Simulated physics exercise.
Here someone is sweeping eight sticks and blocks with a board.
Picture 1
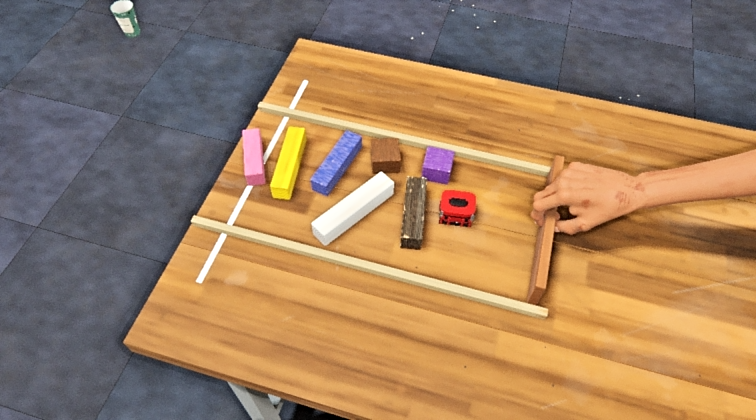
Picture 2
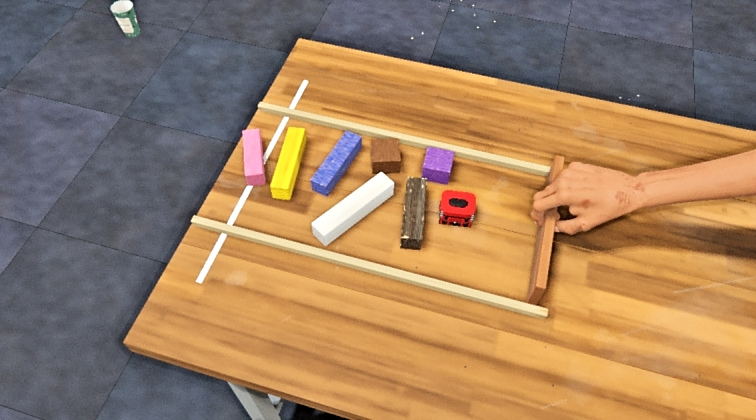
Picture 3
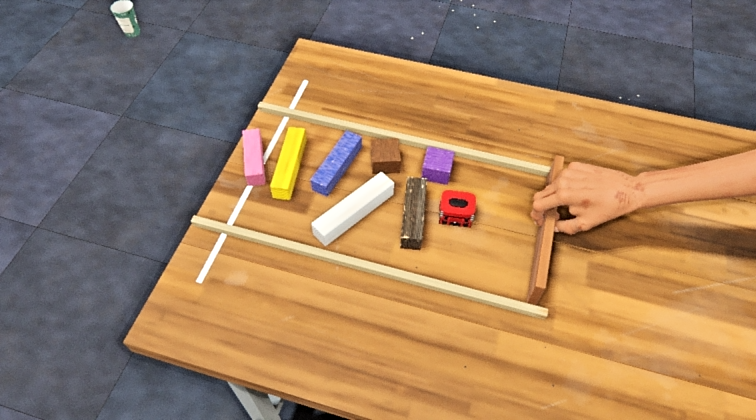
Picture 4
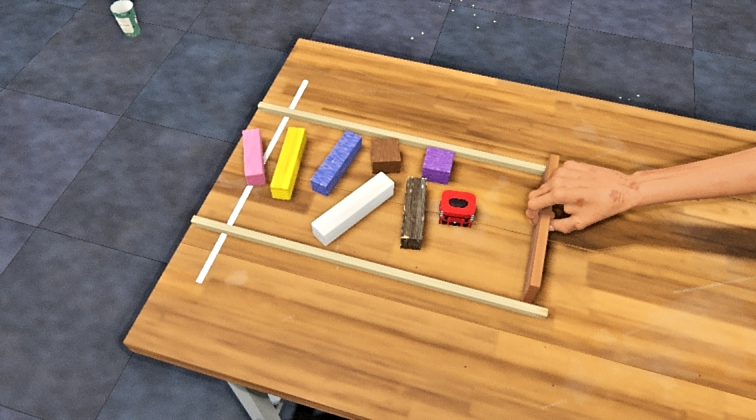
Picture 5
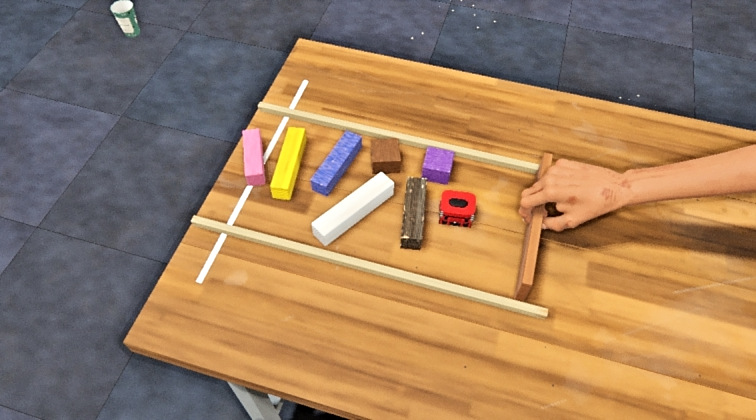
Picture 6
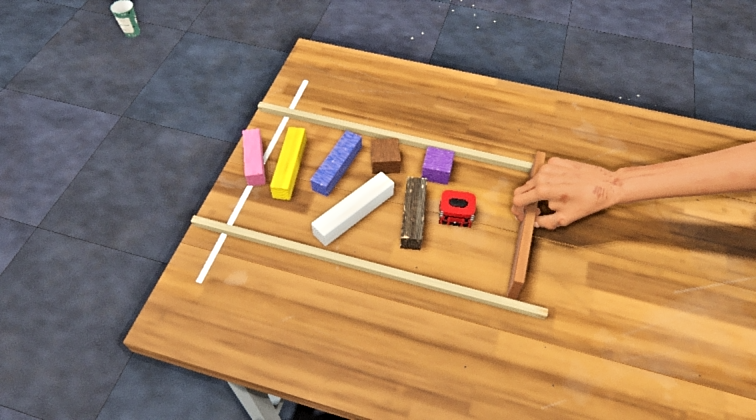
At the start, a hand holds a brown board upright at the right end of two pale rails on a wooden table, with eight coloured sticks and blocks between them and the white tape. The board stays almost still, then the hand slides it slightly left, touching none of the pieces.
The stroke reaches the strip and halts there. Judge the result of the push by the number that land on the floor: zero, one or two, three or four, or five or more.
It sends over the edge more than four pieces.
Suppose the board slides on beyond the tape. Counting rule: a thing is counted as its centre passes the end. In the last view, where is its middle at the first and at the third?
The middle is near (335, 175) first and near (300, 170) after.
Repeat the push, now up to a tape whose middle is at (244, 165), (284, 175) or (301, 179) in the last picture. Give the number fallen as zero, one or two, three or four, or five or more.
Result per tape, as listed: Five or over; either three or four; one to two.
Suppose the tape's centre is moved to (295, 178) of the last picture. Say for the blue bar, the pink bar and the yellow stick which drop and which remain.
Lab note - blue bar toppled, pink bar toppled, yellow stick toppled.
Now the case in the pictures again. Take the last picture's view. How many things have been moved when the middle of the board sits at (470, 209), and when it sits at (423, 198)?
Moved so far: 1, later 4.
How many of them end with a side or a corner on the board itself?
The figure is 2.
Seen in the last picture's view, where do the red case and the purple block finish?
I'd say approximately (245, 157) and then (265, 125).
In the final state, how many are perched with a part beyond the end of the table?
0, I think.
A little later, none off yet; pink bar at rest near (254, 157); yellow stick at rest near (289, 162); blue bar at rest near (337, 163).
When it is over, the number that fall off is five or more; down, black bar, brown block, white stick, blue bar, yellow stick and pink bar.
